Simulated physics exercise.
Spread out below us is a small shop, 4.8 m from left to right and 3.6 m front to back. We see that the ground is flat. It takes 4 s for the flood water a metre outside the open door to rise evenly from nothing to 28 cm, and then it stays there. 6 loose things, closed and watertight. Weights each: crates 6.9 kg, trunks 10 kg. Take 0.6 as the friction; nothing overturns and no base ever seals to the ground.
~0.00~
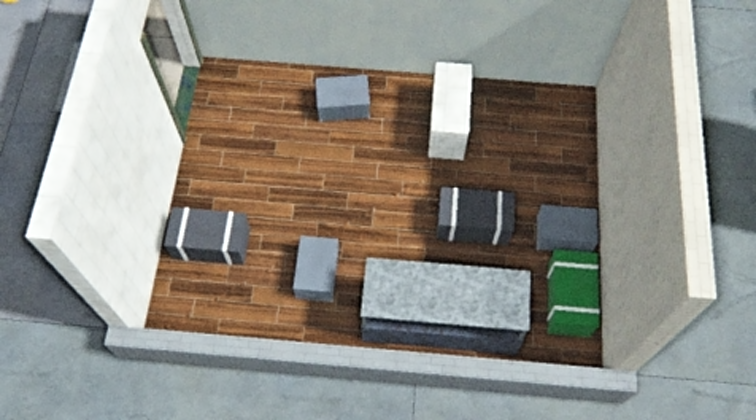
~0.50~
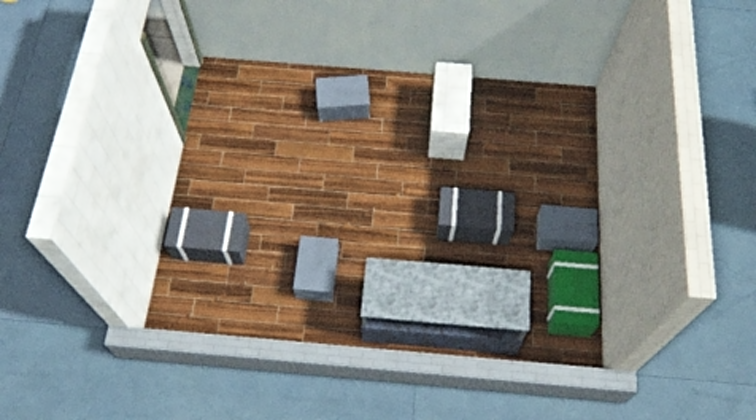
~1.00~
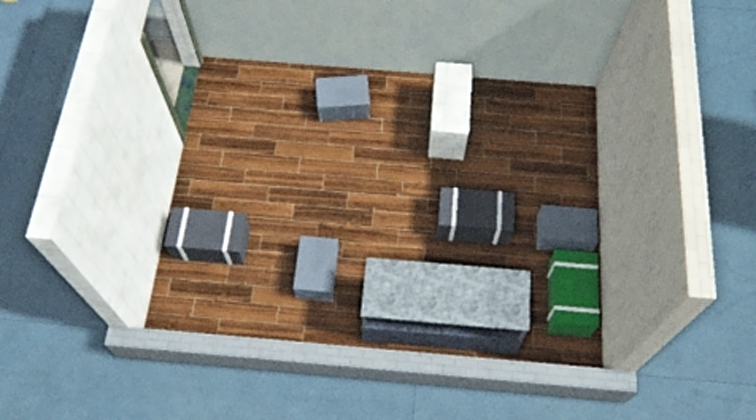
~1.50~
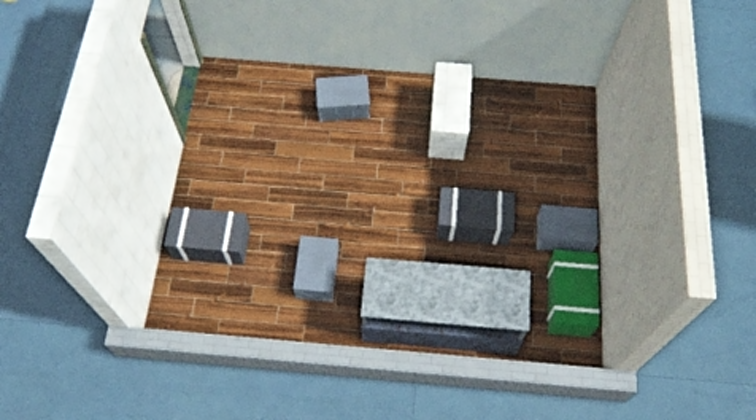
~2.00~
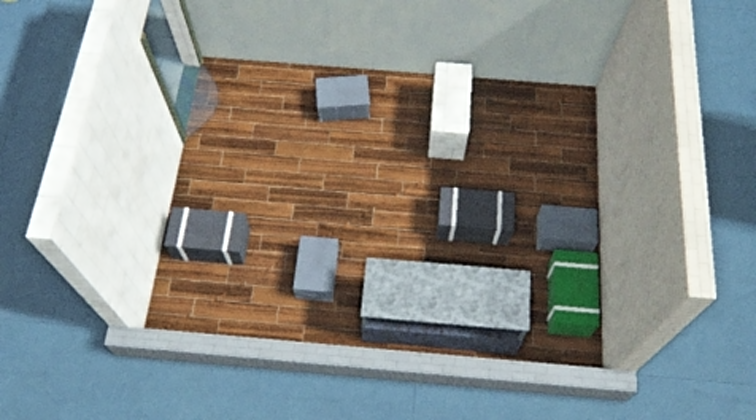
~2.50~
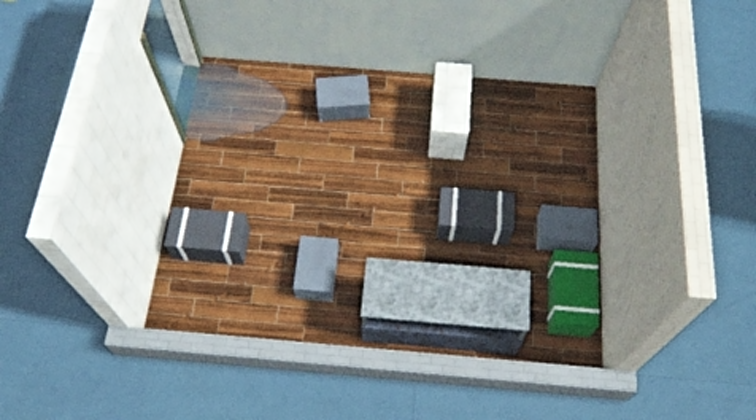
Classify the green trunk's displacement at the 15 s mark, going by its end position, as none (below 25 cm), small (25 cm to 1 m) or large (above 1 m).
Small.
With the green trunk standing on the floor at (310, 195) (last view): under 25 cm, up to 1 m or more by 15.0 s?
Short answer, it is taken a long way.
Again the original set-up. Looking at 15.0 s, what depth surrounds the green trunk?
22 cm or so.
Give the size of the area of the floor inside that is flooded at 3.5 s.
I'd estimate close to 3.5 m2.
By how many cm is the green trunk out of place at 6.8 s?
Around 10 centimetres.
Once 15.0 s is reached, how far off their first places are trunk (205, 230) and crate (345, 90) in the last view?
Shifts: 120 cm / 250 cm.
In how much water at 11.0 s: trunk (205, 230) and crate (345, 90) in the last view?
Depths: Near 4 cm, then near 10 cm.
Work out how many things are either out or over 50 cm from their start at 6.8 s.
The number comes to 2.
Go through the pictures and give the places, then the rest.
The green trunk at (577, 287) rests on the ground; 0.0 m2 under water; 0 of 6 have shifted, in the first picture.
The green trunk at (577, 287) rests on the ground; 0.0 m2 under water; 0 of 6 have shifted, in the second picture.
The green trunk at (577, 287), on the bottom; water covers 0.0 m2; 0 of 6 have shifted, in the third picture.
The green trunk at (577, 287) rests on the ground; water covers 0.0 m2; 0 of 6 have shifted, in the fourth picture.
The green trunk at (577, 287) rests on the ground; water covers 0.2 m2; 0 of 6 have shifted, in the fifth picture.
The green trunk at (577, 287), on the bottom; water covers 0.8 m2; 0 of 6 have shifted, in the sixth picture.
After 3.5 s the green trunk is near (577, 287), 0.0 m from its start, aground; 0 afloat.
After 6.8 s the green trunk is near (589, 289), 0.1 m from its start, aground; 3 afloat.
After 11.0 s the green trunk is near (569, 320), 0.4 m from its start, afloat; 6 afloat.
After 15.0 s the green trunk is near (571, 319), 0.4 m from its start, afloat; 6 afloat.
